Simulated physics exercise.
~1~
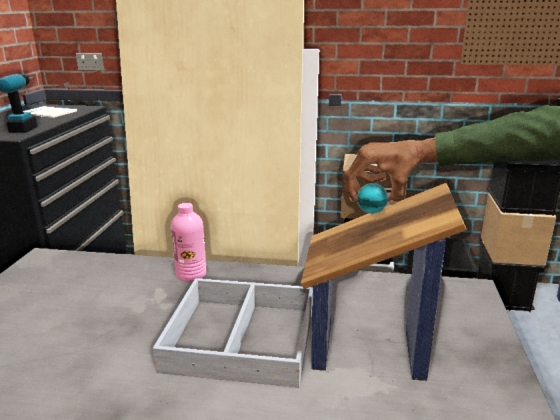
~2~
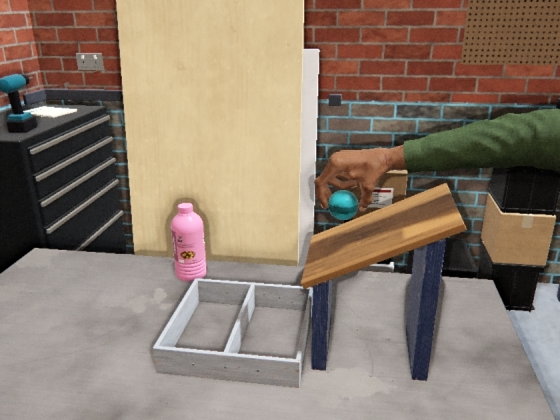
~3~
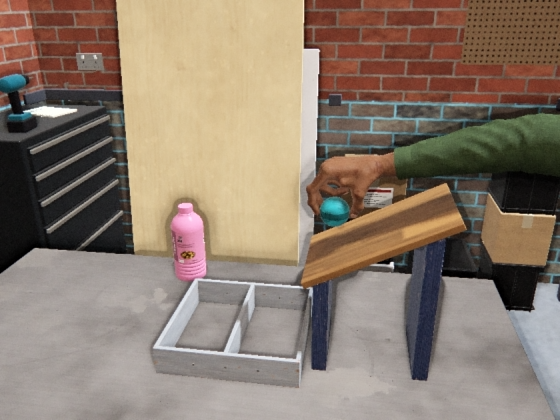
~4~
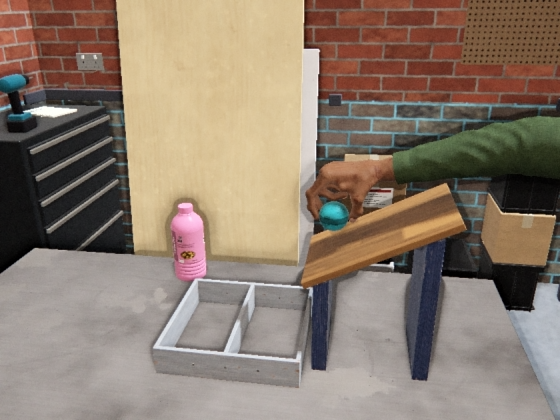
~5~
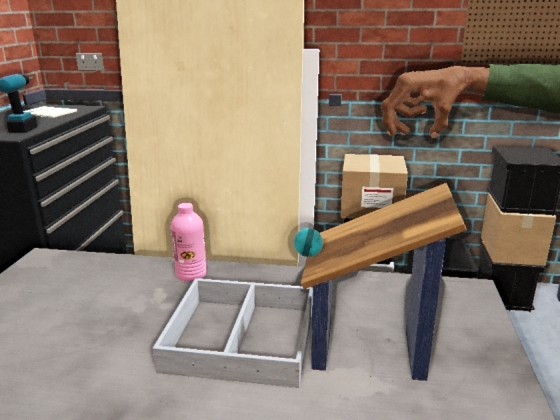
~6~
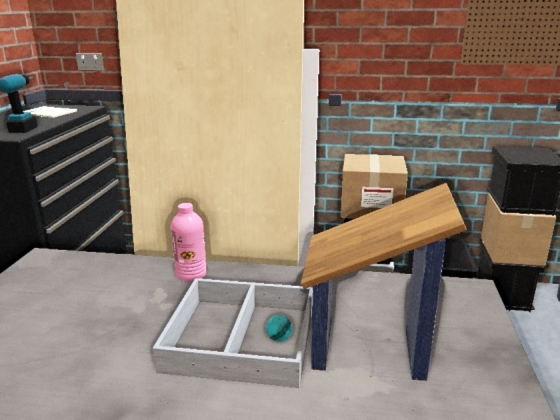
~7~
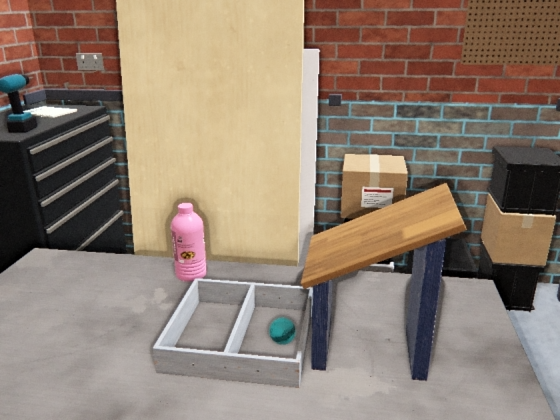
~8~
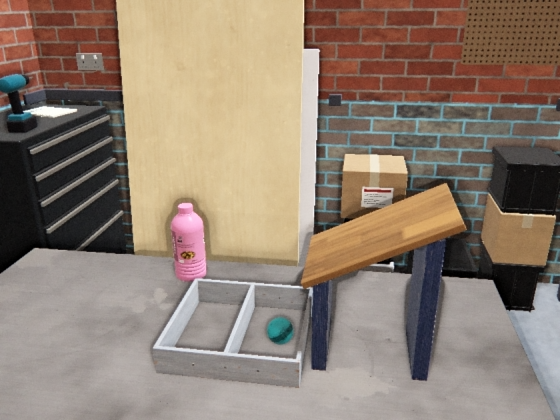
A turquoise ball is moved left and down along a sloping wooden board by a hand, which lets go and withdraws; the ball drops off the lower end into the tray's nearer bay and rests there, while a pink bottle stays standing behind the tray.
